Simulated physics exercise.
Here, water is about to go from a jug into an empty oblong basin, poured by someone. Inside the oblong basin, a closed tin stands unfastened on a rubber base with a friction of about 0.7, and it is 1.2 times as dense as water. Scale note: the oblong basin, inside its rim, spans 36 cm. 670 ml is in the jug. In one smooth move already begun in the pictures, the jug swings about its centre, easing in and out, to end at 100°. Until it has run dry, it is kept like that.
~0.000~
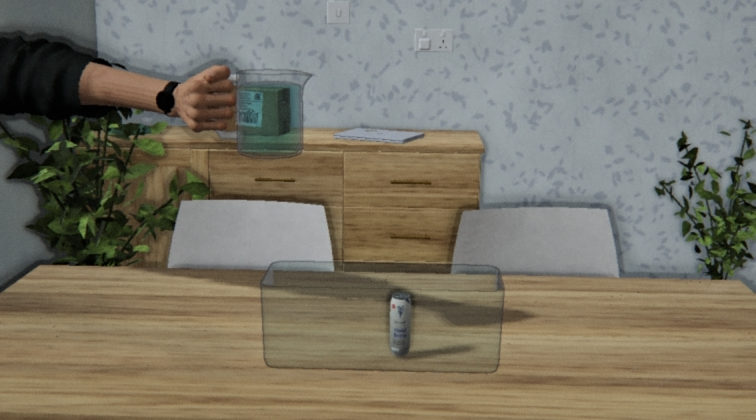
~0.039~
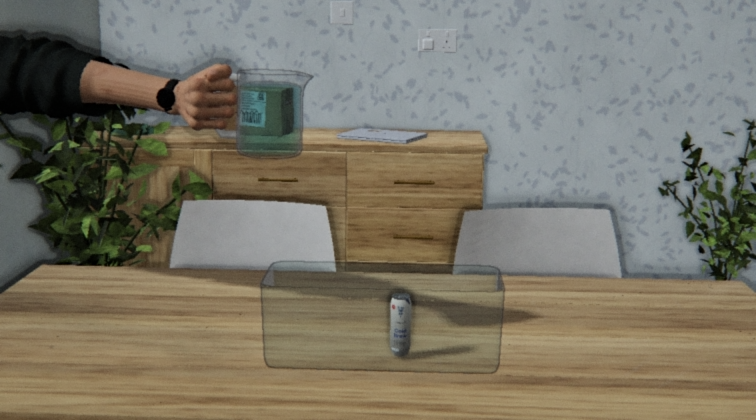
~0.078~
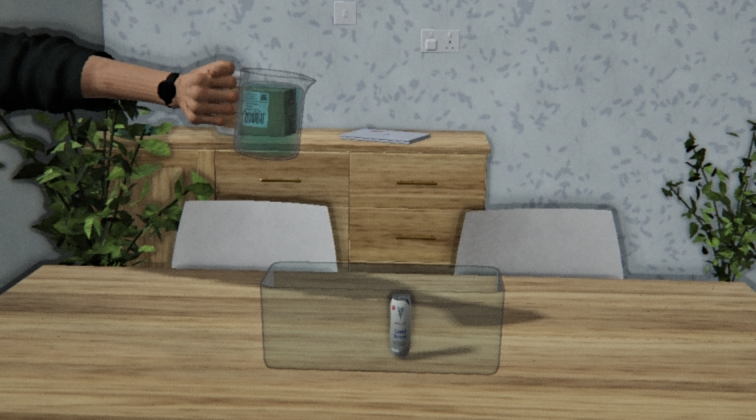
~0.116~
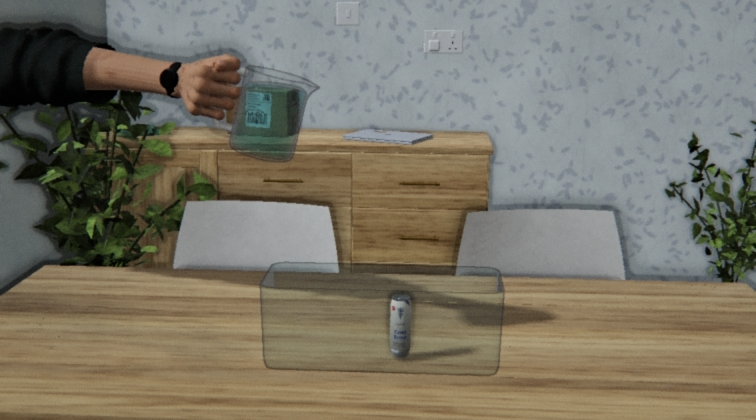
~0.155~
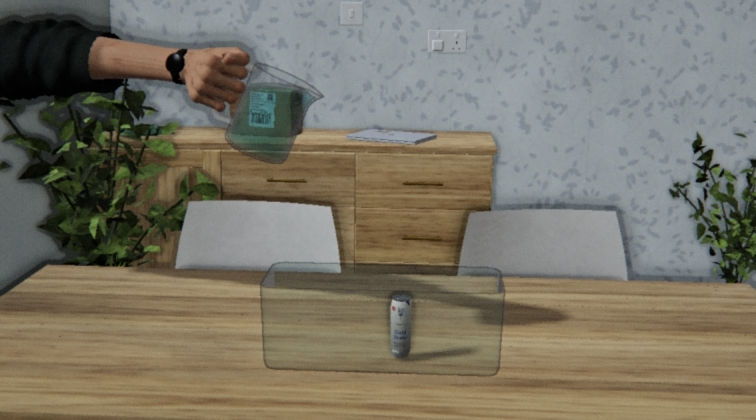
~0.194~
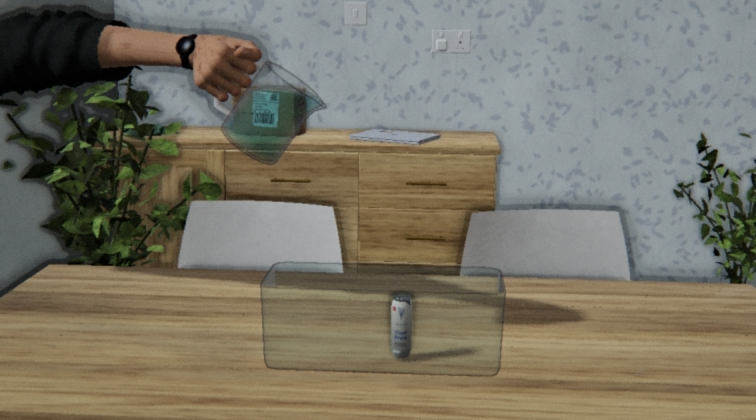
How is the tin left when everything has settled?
It tumbles over.
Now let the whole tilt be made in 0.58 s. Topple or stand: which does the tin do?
The tin would overturn.
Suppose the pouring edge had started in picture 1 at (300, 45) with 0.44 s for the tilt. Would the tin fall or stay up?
It tumbles.
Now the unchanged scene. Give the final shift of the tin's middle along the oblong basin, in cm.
Roughly 9.5 cm.
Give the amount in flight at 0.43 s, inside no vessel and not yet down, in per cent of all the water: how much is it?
Some 38 per cent.
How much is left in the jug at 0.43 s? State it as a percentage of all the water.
Near 60 in a hundred.
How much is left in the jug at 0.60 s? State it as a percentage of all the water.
24 %.
After 0.43 s the tilt is 97° and 61 per cent is still to pour; the tin stands where it began.
After 0.60 s the tilt is 100° and 24 per cent is still to pour; the tin leans 9°.
After 0.78 s the tilt is 100° and 9 per cent is still to pour; the tin lies on its side.
After 0.98 s the tilt is 100° and 3 per cent is still to pour; the tin lies on its side.
In the end the tin lies on its side.
